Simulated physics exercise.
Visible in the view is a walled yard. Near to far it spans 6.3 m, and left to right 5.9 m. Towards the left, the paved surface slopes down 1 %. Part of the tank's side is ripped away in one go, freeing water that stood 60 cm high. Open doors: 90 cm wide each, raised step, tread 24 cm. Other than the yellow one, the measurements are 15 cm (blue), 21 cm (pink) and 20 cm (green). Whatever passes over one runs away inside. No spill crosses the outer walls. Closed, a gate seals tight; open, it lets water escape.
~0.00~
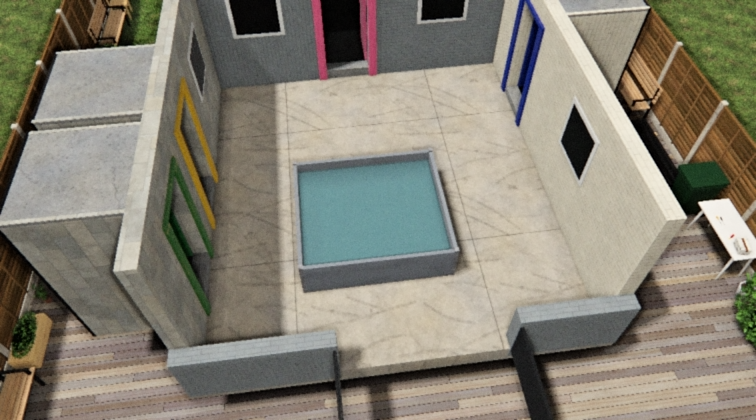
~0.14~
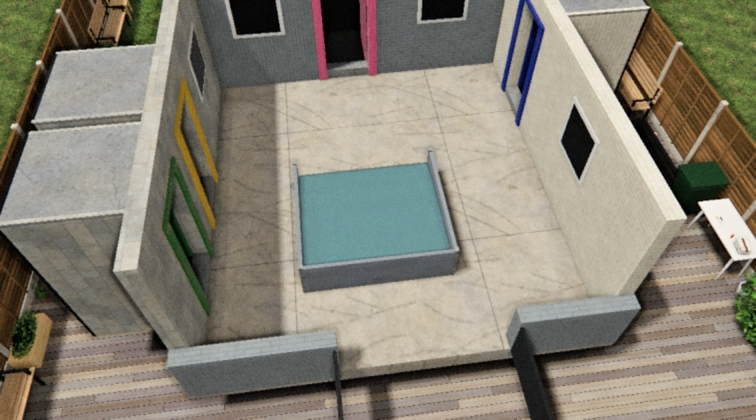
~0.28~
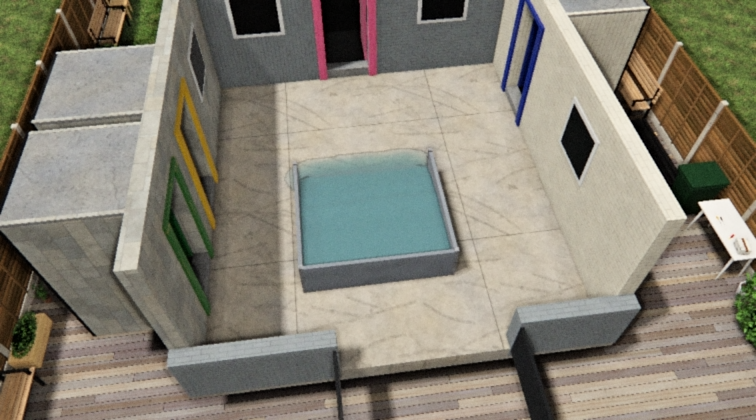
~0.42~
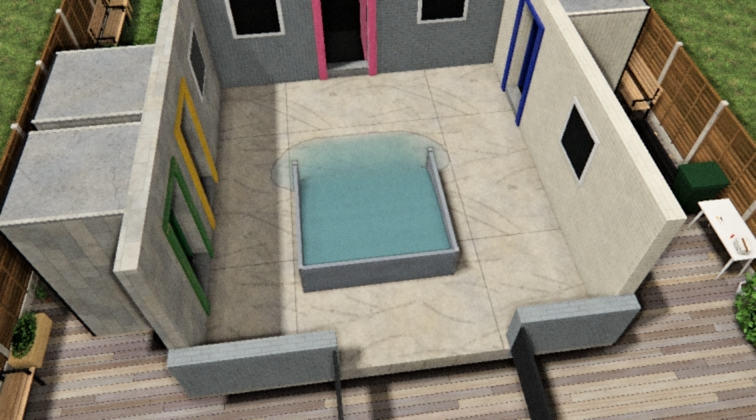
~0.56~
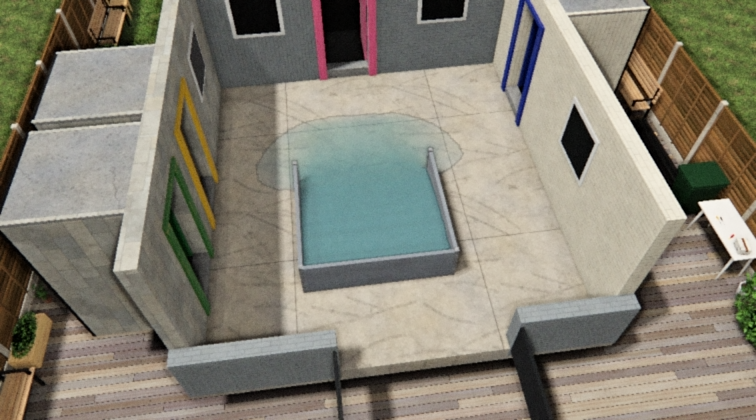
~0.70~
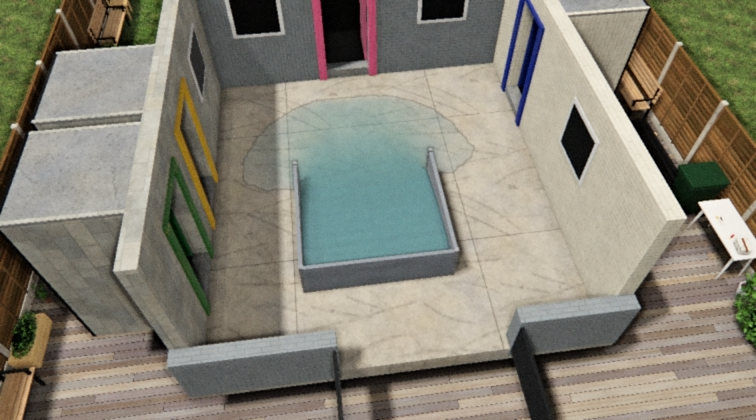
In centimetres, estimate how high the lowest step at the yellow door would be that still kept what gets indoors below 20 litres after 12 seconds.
It comes to roughly 6 cm.
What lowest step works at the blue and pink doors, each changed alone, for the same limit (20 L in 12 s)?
Roughly 10.0 cm for the blue door and roughly 29 cm for the pink door.
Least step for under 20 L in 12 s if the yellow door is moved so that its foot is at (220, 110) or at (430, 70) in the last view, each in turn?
About 29 cm for the first and 16 cm for the second.
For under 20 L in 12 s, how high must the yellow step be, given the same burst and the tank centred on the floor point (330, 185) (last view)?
Then roughly 5.0 cm.
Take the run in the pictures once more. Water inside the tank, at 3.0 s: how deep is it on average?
The average depth is some 14 cm.
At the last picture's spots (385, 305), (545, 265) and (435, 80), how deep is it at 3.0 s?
I'd read roughly 0, 0 and 18 cm there.
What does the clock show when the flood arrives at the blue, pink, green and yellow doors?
Arrival: Blue 2.0 s, pink 0.9 s, green 4.0 s, yellow 3.4 s.
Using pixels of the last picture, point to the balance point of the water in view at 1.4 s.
(362, 182), roughly.
After 1.4 s water covers 40 % of the floor, deepest (30 cm) near (324, 84); it has not reached the yellow door.
After 3.0 s water covers 45 % of the floor, deepest (35 cm) near (222, 94); it has not reached the yellow door.
After 12.0 s water covers 95 % of the floor, deepest (11 cm) near (214, 215); 9 cm at the yellow door, 0 litres in over its 21 cm step.
At the yellow door as built, the water arrived by 3.5 s and peaked near 10 cm at 4.2 s.
With a step of 5 cm, 40 litres would have come in within the 12 s; with 7 cm, 11 litres. So under 20 litres takes about 6 cm.
